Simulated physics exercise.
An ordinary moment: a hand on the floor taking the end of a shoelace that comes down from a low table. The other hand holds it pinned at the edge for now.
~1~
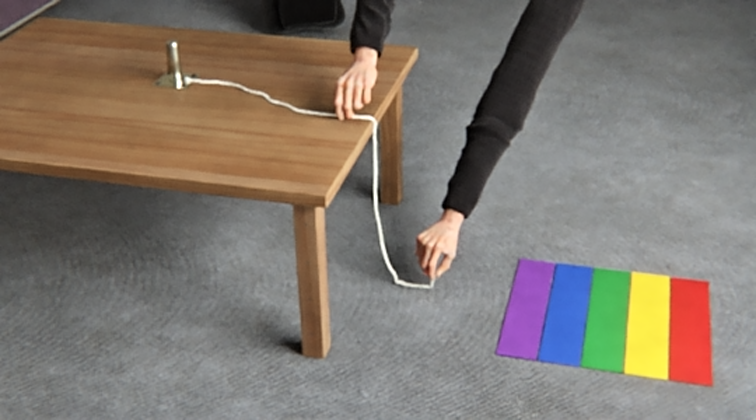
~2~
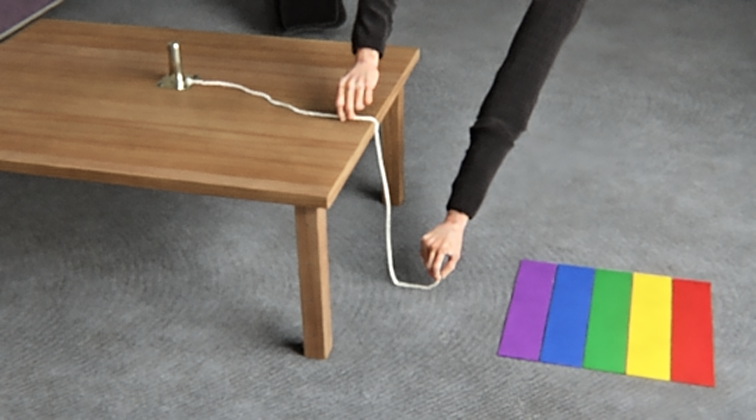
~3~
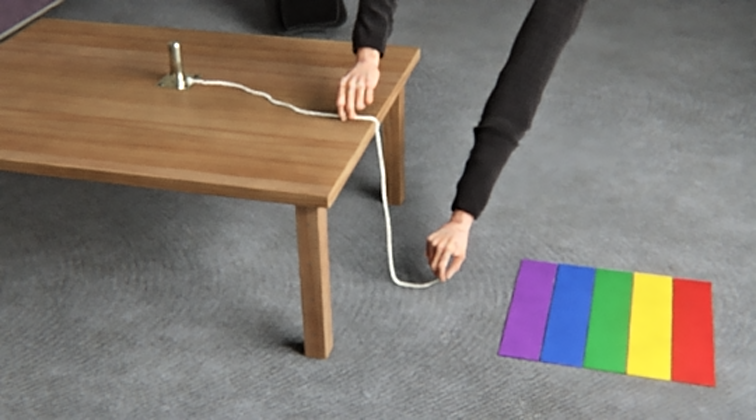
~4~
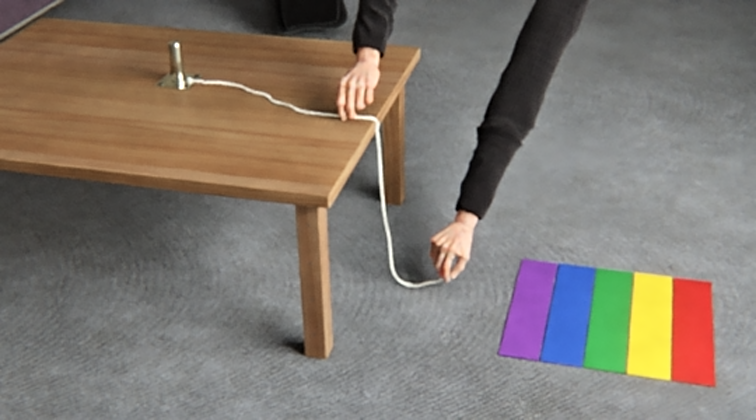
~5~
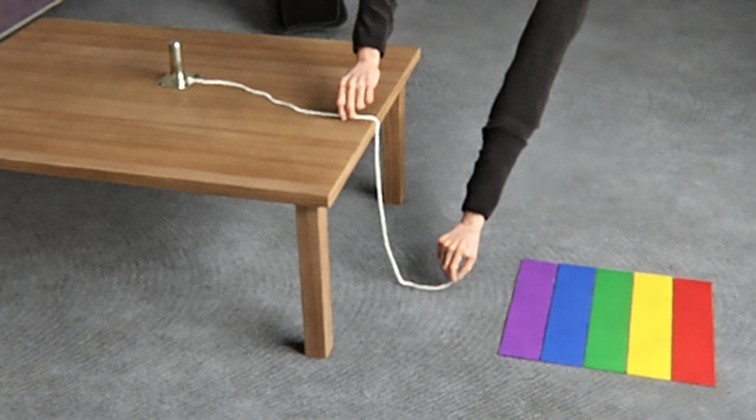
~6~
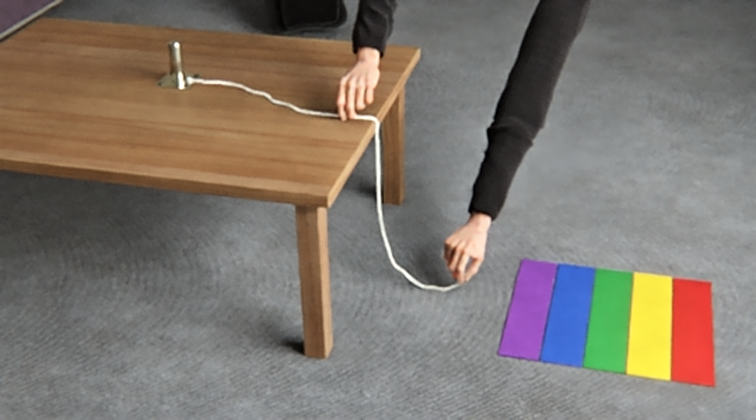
Beside a low wooden table, a hand slowly draws a white lace's end slightly right.
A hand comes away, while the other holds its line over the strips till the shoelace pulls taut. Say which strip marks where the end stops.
The blue strip marks it.
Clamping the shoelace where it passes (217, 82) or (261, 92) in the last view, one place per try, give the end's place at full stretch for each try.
Per try (px, approx.): (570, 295), (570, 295).
A little later, end near (502, 284); short of the strips.
Next, end near (546, 290); over purple.
When it is tight, end near (572, 293); over blue. It halts on the blue strip.
